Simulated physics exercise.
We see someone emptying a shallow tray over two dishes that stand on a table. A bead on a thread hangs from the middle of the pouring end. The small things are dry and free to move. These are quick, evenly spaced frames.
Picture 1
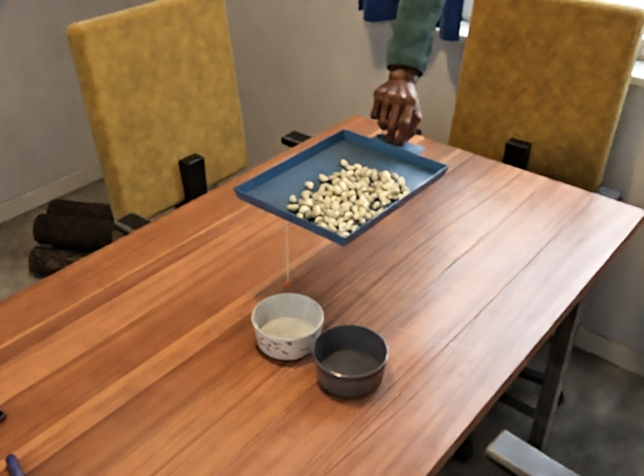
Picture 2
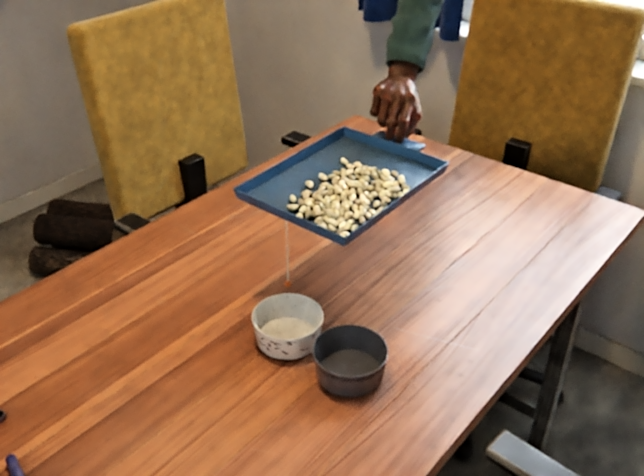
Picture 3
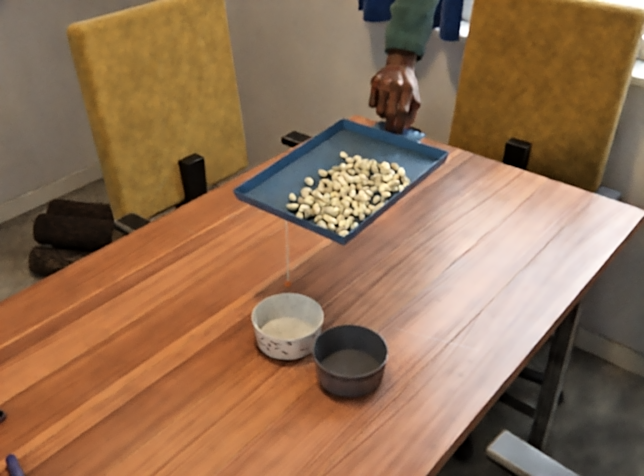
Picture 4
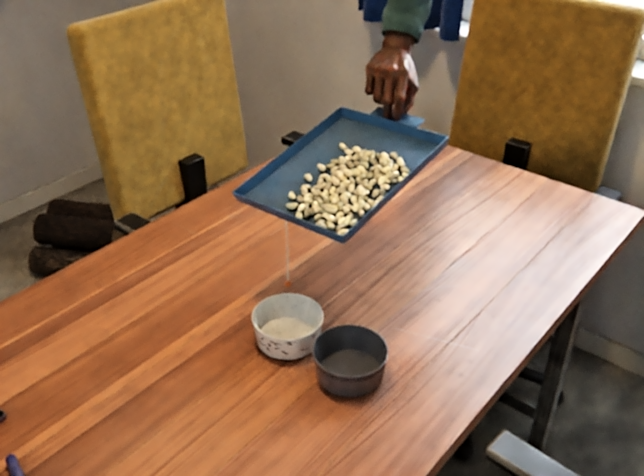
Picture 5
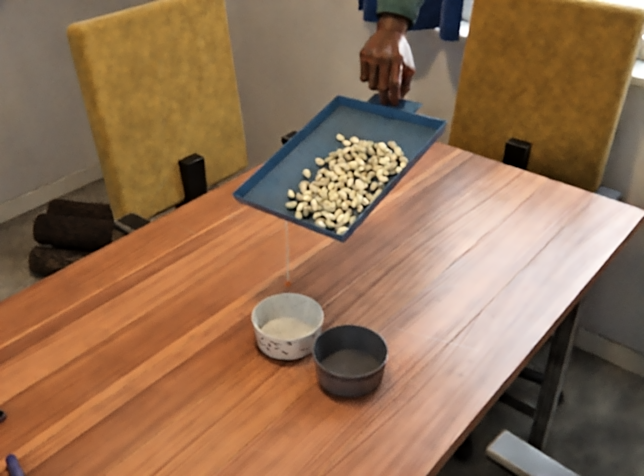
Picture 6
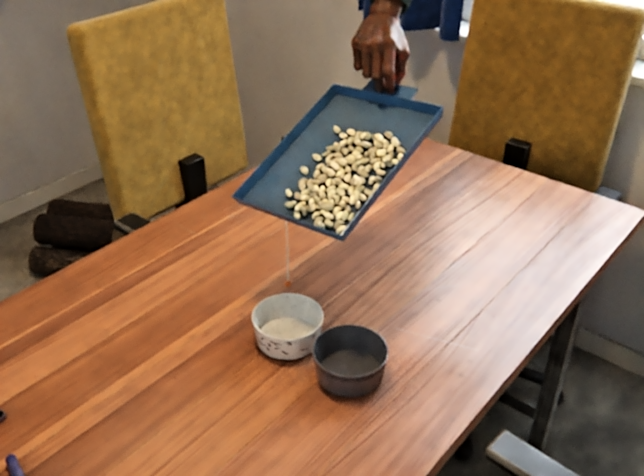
At a wooden table with yellow chairs behind it, a hand held a blue tray of pale beans above two small bowls, then gradually raised its far end, tilting the tray toward the bowls.
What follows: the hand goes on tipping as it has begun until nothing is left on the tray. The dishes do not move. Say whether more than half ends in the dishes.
The two hold only the smaller part of the load.
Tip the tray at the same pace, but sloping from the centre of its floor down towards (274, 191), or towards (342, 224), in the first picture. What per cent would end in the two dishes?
First some 0, then 30 per cent.
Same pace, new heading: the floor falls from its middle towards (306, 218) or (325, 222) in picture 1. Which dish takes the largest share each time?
The first try: The dish on the left. The second: The dish on the left.
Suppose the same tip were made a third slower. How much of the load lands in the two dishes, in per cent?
Roughly 30 in a hundred.
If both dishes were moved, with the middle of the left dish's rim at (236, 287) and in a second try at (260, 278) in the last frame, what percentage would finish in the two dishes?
Roughly 80 per cent, and 40 per cent.
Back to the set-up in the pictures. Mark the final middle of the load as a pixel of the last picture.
Around (239, 318).
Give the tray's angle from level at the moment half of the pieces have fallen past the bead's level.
Around 115° of tilt.
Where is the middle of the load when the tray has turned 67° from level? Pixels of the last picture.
At about (287, 195).
Soon after the last picture, tray tipped steeply; nearly all on the tray; a small part in the air.
A little later, tray tipped past a quarter turn; about two thirds on the tray; a stray few in the left dish; about a quarter outside both; a small part in the air.
Later still, tray tipped past a quarter turn; about a quarter in the left dish; most outside both.
At rest, tray tipped past a quarter turn; none in the right dish; about a quarter in the left dish; most outside both.
